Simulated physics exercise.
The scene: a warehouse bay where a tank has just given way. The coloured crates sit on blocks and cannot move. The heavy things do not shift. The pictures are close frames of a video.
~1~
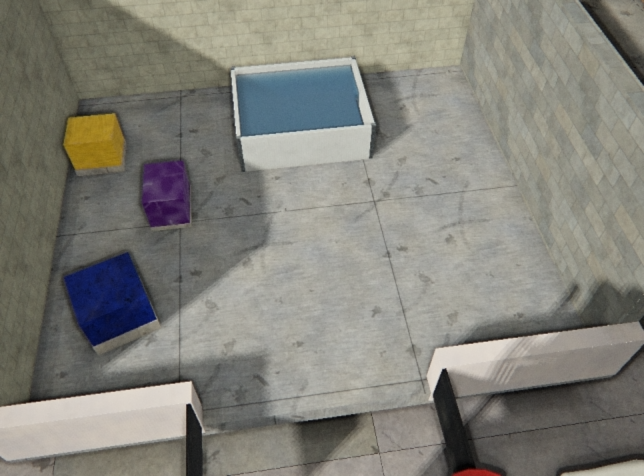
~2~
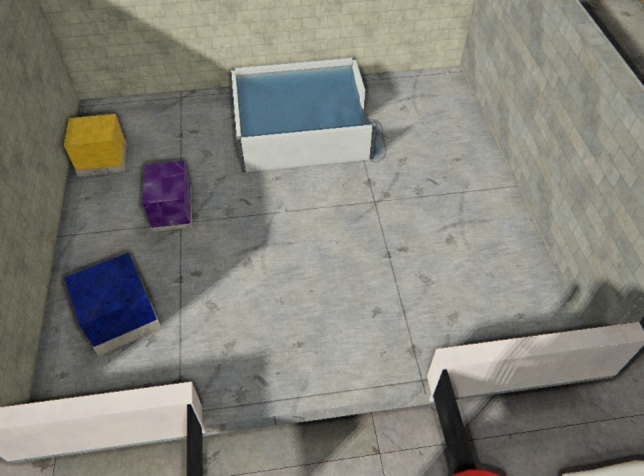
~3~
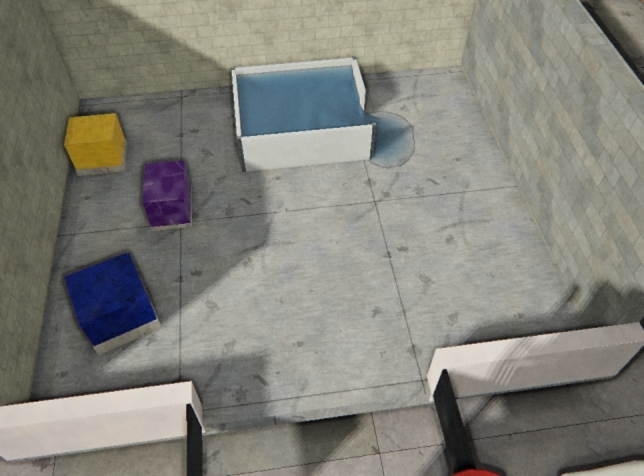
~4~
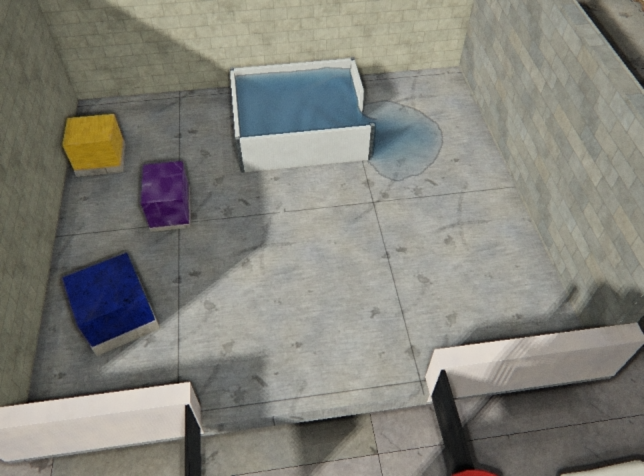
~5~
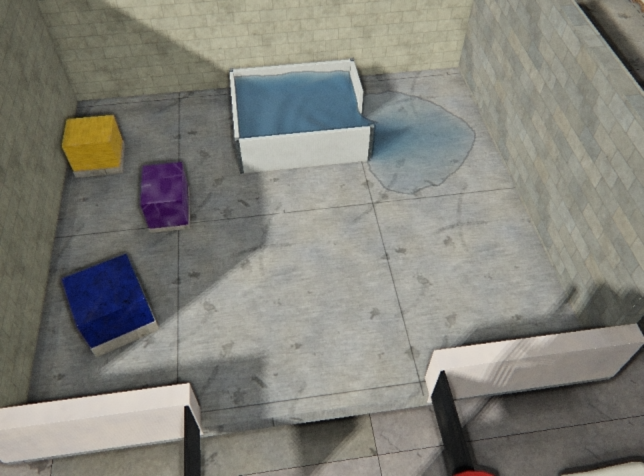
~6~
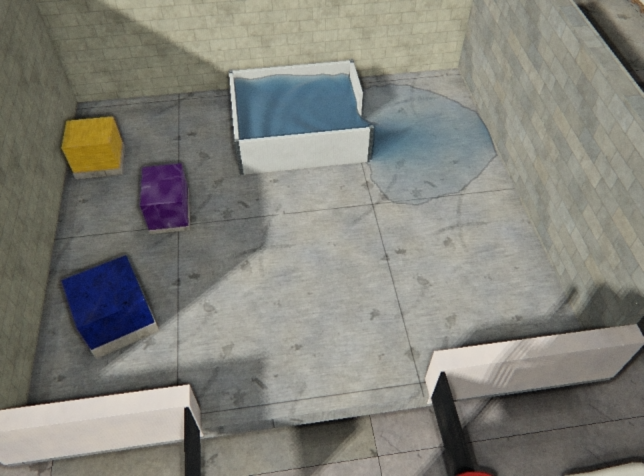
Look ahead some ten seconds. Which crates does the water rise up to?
The yellow crate escapes dry; the blue crate escapes dry; the purple crate escapes dry.
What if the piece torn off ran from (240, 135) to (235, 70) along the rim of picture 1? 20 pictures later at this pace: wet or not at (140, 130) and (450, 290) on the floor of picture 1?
In turn: Covered, clear.
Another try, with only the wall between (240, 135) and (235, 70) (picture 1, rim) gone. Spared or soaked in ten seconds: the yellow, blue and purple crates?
The yellow one ends up wet, the blue one takes water, the purple one gets wet.
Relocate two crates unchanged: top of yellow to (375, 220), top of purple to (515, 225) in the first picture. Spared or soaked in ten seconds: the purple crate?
One by one: Purple takes water.
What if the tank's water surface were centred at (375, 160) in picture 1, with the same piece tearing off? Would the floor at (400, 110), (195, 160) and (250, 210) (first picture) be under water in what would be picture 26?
In turn: Covered, clear, not flooded.
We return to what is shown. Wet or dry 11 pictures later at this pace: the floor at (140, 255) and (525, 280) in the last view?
In that order: Not flooded, under water.
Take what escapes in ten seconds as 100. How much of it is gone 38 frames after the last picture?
Close to 30 %.
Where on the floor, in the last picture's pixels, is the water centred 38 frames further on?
At about (364, 173).
A moment on, water covers 15 % of the floor; the yellow crate not reached, the blue crate not reached, the purple crate not reached.
Next, water covers 20 % of the floor; the yellow crate not reached, the blue crate not reached, the purple crate not reached.
Then, water covers 35 % of the floor; the yellow crate not reached, the blue crate not reached, the purple crate not reached.
Later, water covers 60 % of the floor; the yellow crate water round its plinth, the blue crate water round its plinth, the purple crate not reached.
In the end, water covers 90 % of the floor; the yellow crate stayed above the water, the blue crate stayed above the water, the purple crate stayed above the water.
